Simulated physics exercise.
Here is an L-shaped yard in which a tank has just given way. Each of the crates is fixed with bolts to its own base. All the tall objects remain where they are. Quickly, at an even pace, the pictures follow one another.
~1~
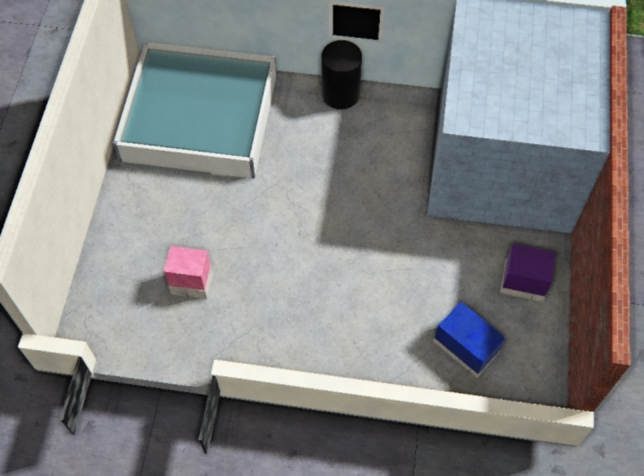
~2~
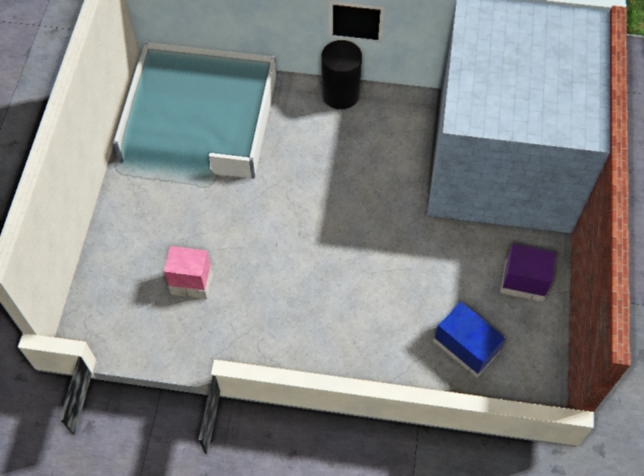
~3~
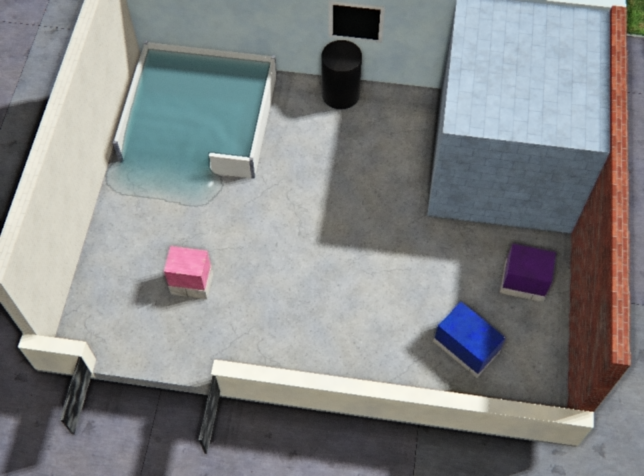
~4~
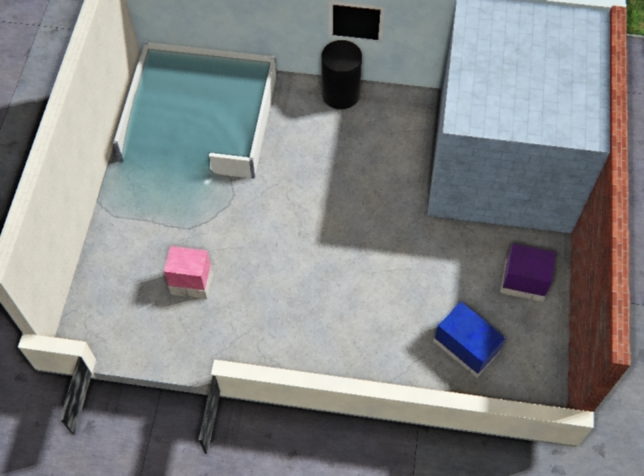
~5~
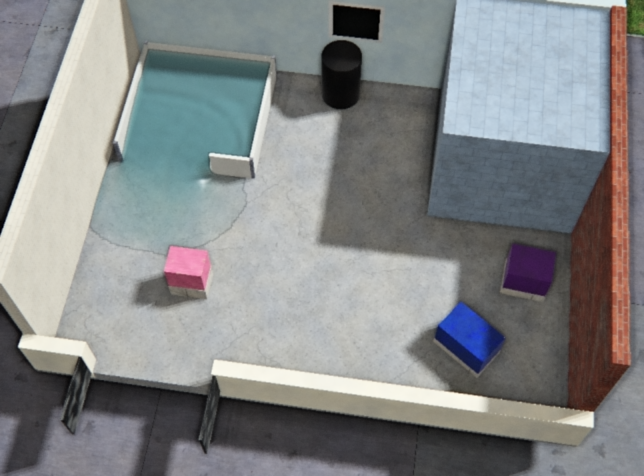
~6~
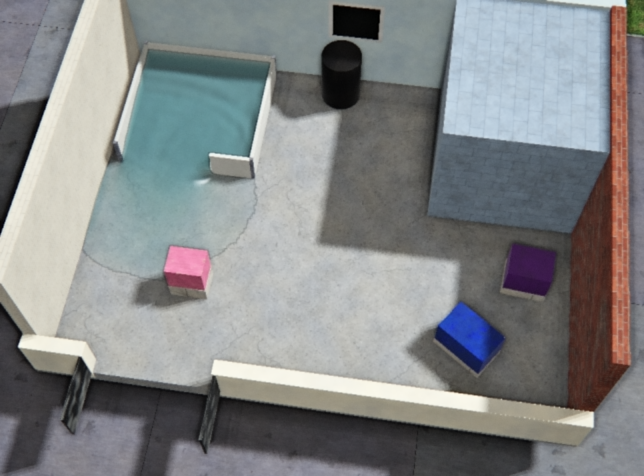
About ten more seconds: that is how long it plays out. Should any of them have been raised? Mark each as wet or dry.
Purple crate: Dry; pink crate: Dry; blue crate: Dry.
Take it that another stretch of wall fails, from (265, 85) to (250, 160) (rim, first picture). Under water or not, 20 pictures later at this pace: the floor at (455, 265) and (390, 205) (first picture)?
Note, points in order: Soaked; soaked.
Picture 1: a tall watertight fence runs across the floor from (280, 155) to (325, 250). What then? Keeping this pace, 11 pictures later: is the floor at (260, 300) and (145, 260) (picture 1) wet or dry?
In order, I'd call them inundated and inundated.
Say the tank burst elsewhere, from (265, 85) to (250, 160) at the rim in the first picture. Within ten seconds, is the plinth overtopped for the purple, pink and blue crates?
Note: Purple is never reached; pink is never reached; blue gets flooded.
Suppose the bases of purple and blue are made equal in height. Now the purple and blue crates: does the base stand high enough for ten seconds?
Purple stays clear, blue stays clear.
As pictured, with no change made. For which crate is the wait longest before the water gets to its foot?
I say the purple crate.
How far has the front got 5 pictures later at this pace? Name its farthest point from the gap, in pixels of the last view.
My best guess is about (72, 355).
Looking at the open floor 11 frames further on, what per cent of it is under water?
Roughly 30 %.
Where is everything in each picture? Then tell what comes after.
The first picture shows still water in the water tank at (197, 102).
In the second picture, the front is at (121, 167), out from the gap at (167, 160).
In the third picture, the front is at (111, 177), out from the gap at (167, 161).
In the fourth picture, the front is at (99, 195), out from the gap at (167, 161).
In the fifth picture, the front is at (167, 251), out from the gap at (167, 162).
In the sixth picture, water pours out at (167, 161) and has run to (161, 275).
A moment on, water covers 25 % of the floor; the purple crate not reached, the pink crate water round its plinth, the blue crate not reached.
Next, water covers 30 % of the floor; the purple crate not reached, the pink crate water round its plinth, the blue crate not reached.
Then, water covers 40 % of the floor; the purple crate not reached, the pink crate water round its plinth, the blue crate not reached.
Later, water covers 55 % of the floor; the purple crate not reached, the pink crate water round its plinth, the blue crate water round its plinth.
In the end, water covers 85 % of the floor; the purple crate stayed above the water, the pink crate stayed above the water, the blue crate stayed above the water.
